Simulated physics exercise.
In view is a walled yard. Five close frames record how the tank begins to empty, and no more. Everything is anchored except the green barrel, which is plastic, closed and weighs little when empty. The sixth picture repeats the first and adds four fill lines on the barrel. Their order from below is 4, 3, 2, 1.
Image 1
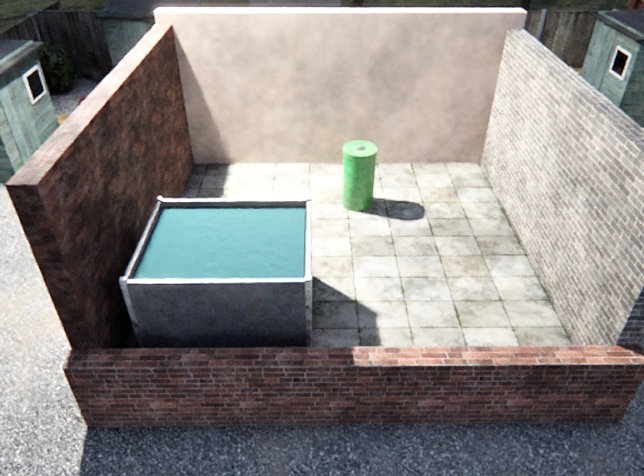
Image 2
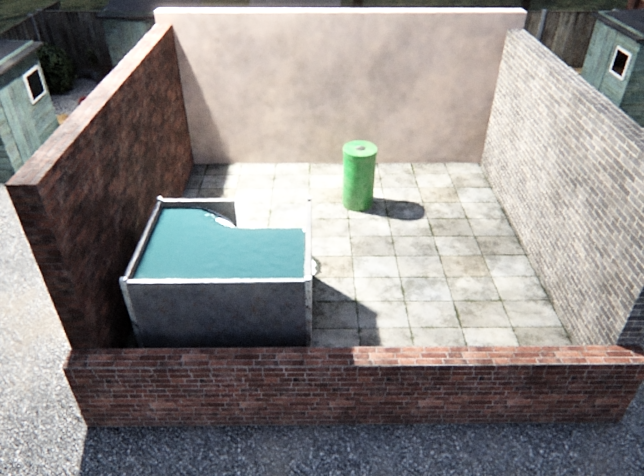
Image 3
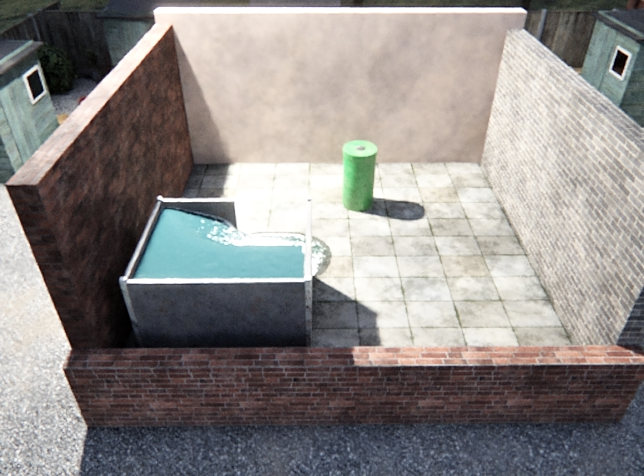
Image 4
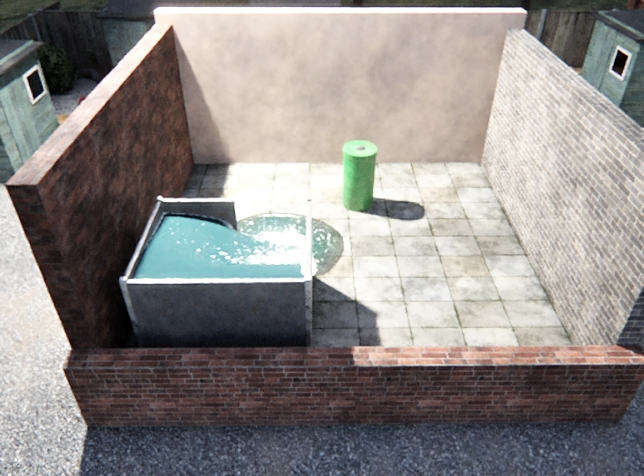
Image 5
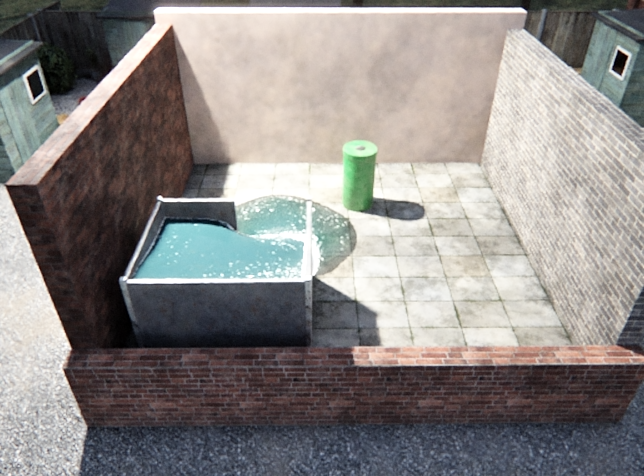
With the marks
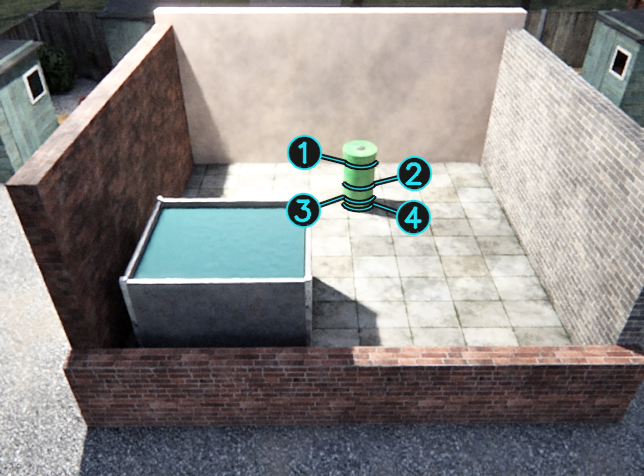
At the start, a walled yard holds a full tank of blue-green water on the left and a green barrel standing on pale paving. The water drops at the tank's back right corner and pours out, then spreads across the slabs in a rounded, foaming pool while the barrel stays still.
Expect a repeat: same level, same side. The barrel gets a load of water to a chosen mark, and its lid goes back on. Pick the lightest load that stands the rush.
I would pick mark 1.
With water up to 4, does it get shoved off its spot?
Yes.
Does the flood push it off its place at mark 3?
Yes.
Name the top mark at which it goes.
That is mark 2.
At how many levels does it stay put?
One of the four.
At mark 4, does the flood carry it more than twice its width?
Yes, clearly.
On the marked copy, 1 at (361, 167); 2 at (360, 189); 3 at (359, 202); 4 at (359, 209); from the bottom up 4, 3, 2, 1.
With 1, it does not move.
With 2, it is pushed about its own width away.
With 3, it is pushed about 4 times its own width away.
With 4, it is pushed about 6 times its own width away.
